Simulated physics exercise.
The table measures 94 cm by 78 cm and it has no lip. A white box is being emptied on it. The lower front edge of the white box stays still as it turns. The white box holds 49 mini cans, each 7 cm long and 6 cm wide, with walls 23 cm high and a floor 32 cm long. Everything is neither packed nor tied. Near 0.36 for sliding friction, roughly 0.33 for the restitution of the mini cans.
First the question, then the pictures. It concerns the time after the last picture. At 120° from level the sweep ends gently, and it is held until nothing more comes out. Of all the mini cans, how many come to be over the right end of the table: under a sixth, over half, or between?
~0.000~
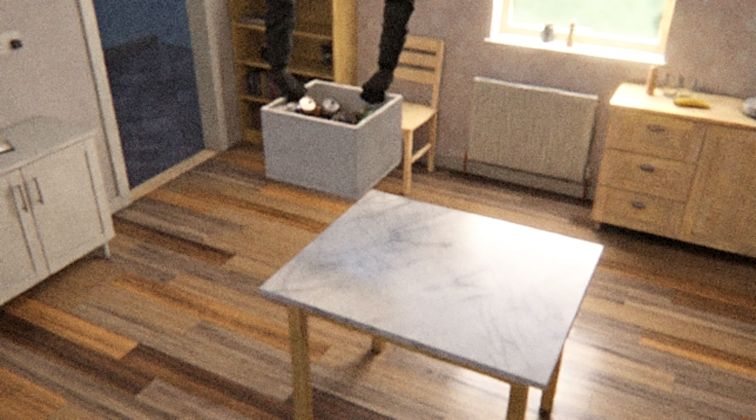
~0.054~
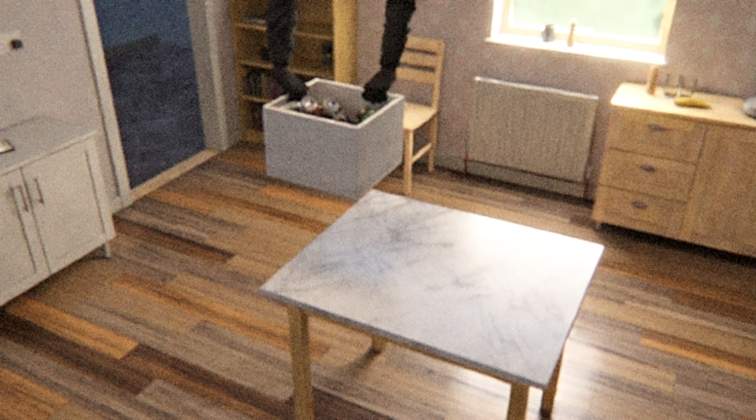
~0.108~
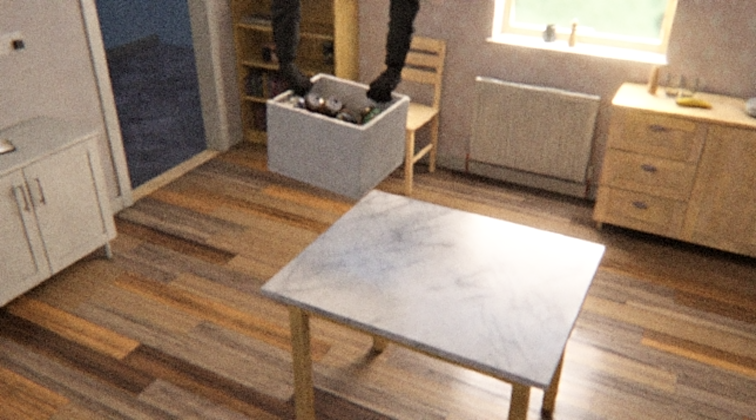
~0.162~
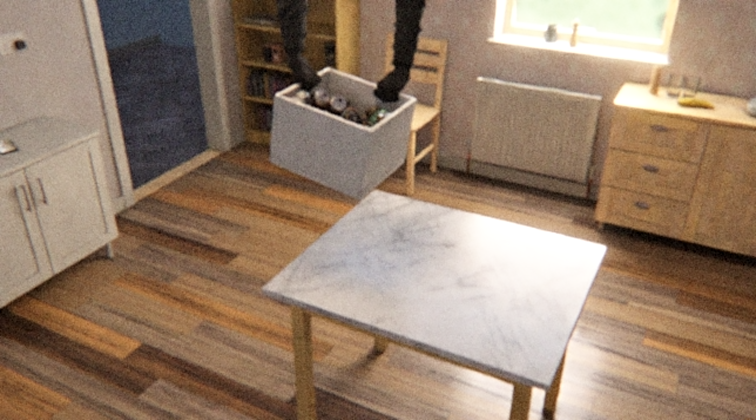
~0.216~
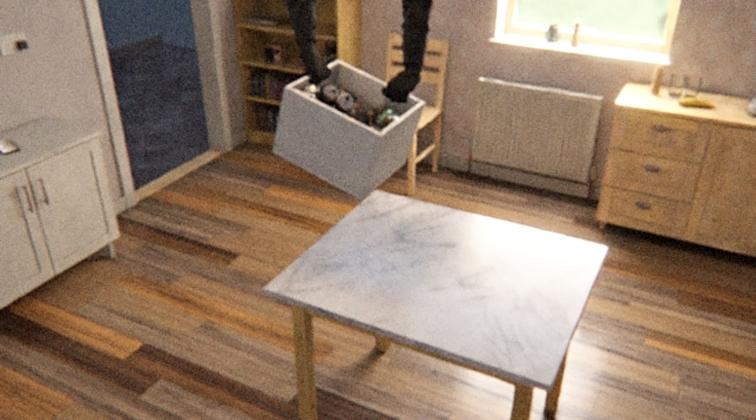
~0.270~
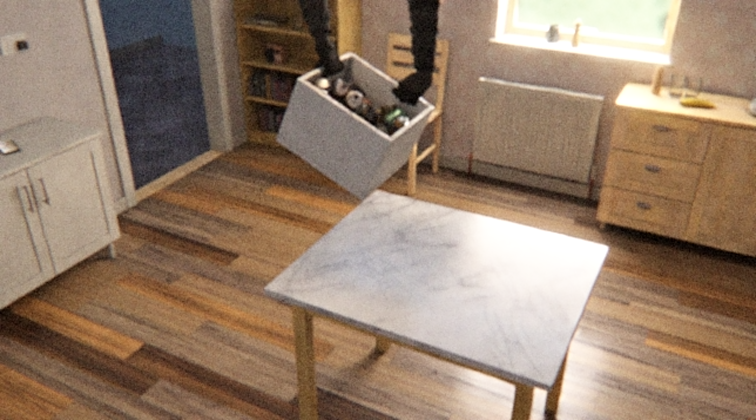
Expect between one sixth and one half of the mini cans to finish over the right end of the table.
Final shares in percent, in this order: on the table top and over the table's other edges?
Estimate: 55 % then 10 %.
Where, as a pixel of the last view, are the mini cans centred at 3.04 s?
Roughly at pixel (545, 293).
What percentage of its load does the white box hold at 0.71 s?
Around 90 in a hundred is still inside.
After 0.71 s, tilt 102°; 44 still in the white box and 5 in the air.
After 1.27 s, tilt 120°; 2 still in the white box, 38 on the table top, 6 over the right end of the table and 3 in the air.
After 2.04 s, tilt 120°; 30 on the table top, 14 over the right end of the table and 5 over the table's other edges.
Final count (at 3.04 s), 26 on the table top, 17 over the right end of the table and 6 over the table's other edges. Asked share, 17 of 49, 35 per cent.
